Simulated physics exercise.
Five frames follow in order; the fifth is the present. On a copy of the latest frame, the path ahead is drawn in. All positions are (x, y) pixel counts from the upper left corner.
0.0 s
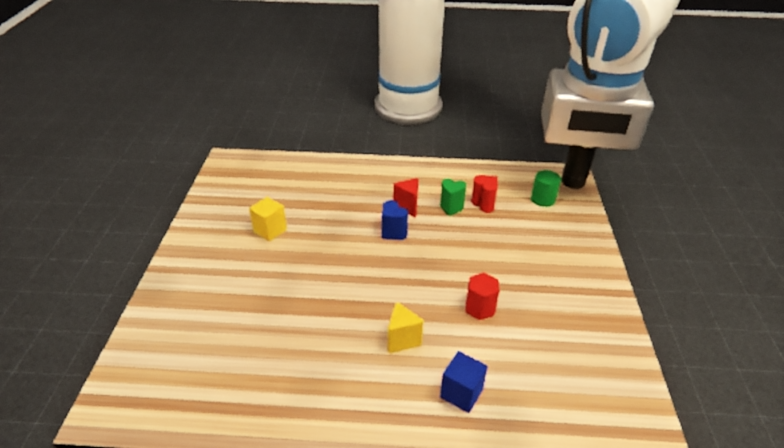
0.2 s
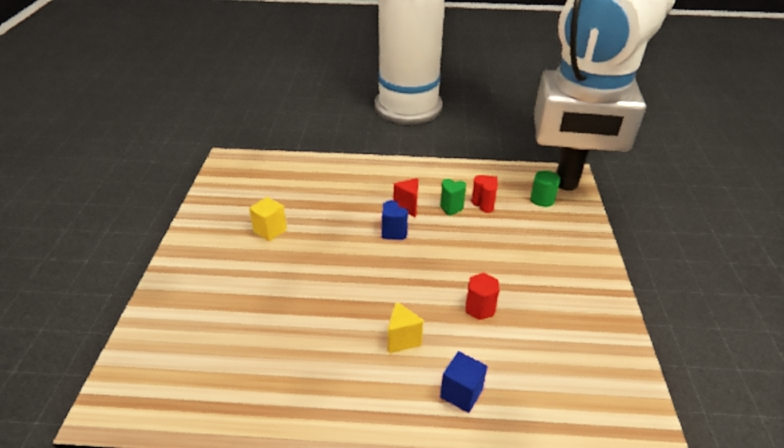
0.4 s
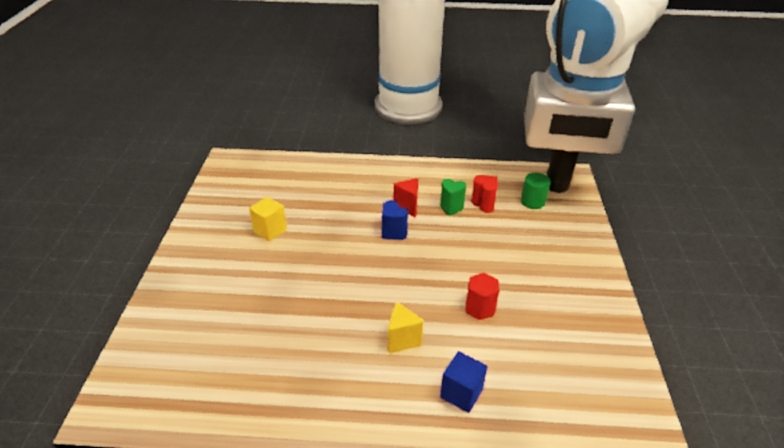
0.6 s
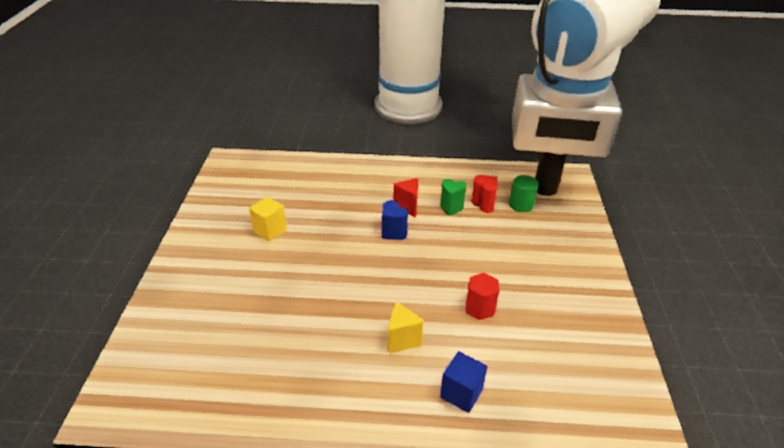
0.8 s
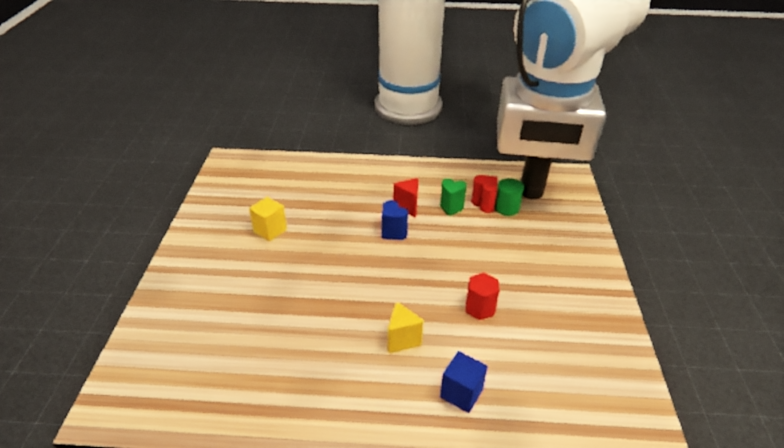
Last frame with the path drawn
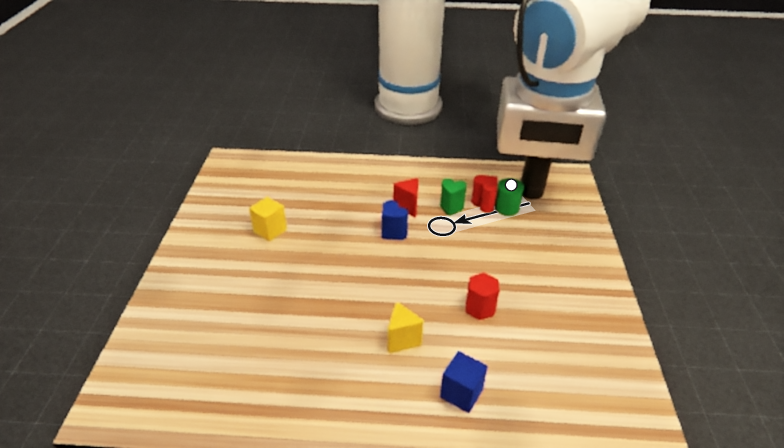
At first, a robot arm holds its dark post at the right of a green cylinder near the back right of a wooden board scattered with coloured blocks. The post moves left to the cylinder, then pushes it steadily left until it sits close beside the red heart-shaped block, while the other blocks stay still.
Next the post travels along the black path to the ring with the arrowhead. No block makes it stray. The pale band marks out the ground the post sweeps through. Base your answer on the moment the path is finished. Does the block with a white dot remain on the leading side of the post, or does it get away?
Still in front.
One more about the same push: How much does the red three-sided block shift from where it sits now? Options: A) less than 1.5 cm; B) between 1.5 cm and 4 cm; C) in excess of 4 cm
My pick is A.
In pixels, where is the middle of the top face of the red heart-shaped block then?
I think it will end close to (469, 180).
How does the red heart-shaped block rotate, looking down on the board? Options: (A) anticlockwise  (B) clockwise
Letter B.
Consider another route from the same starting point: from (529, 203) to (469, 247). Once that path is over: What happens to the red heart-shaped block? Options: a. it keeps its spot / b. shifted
The one that fits is b, shifted.
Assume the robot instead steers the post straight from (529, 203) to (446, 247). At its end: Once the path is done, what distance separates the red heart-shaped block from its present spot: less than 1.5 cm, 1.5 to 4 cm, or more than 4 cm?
The best fit is 1.5 to 4 cm.
Drawn move, from (529, 203) to (442, 226); the dot is on the green disc.
What follows on the original path. One third of the way, post (502, 200); green heart-shaped block (448, 184); red heart-shaped block (471, 181), turned 45° clockwise; green disc (483, 195).
Two thirds of the way, post (473, 207); green heart-shaped block (446, 183), turned 20° anticlockwise; red heart-shaped block (468, 180), turned 50° clockwise; green disc (454, 204).
At the end, post (443, 215); red three-sided block still; green heart-shaped block (446, 183), turned 20° anticlockwise; red heart-shaped block (469, 180), turned 50° clockwise; green disc (427, 216).
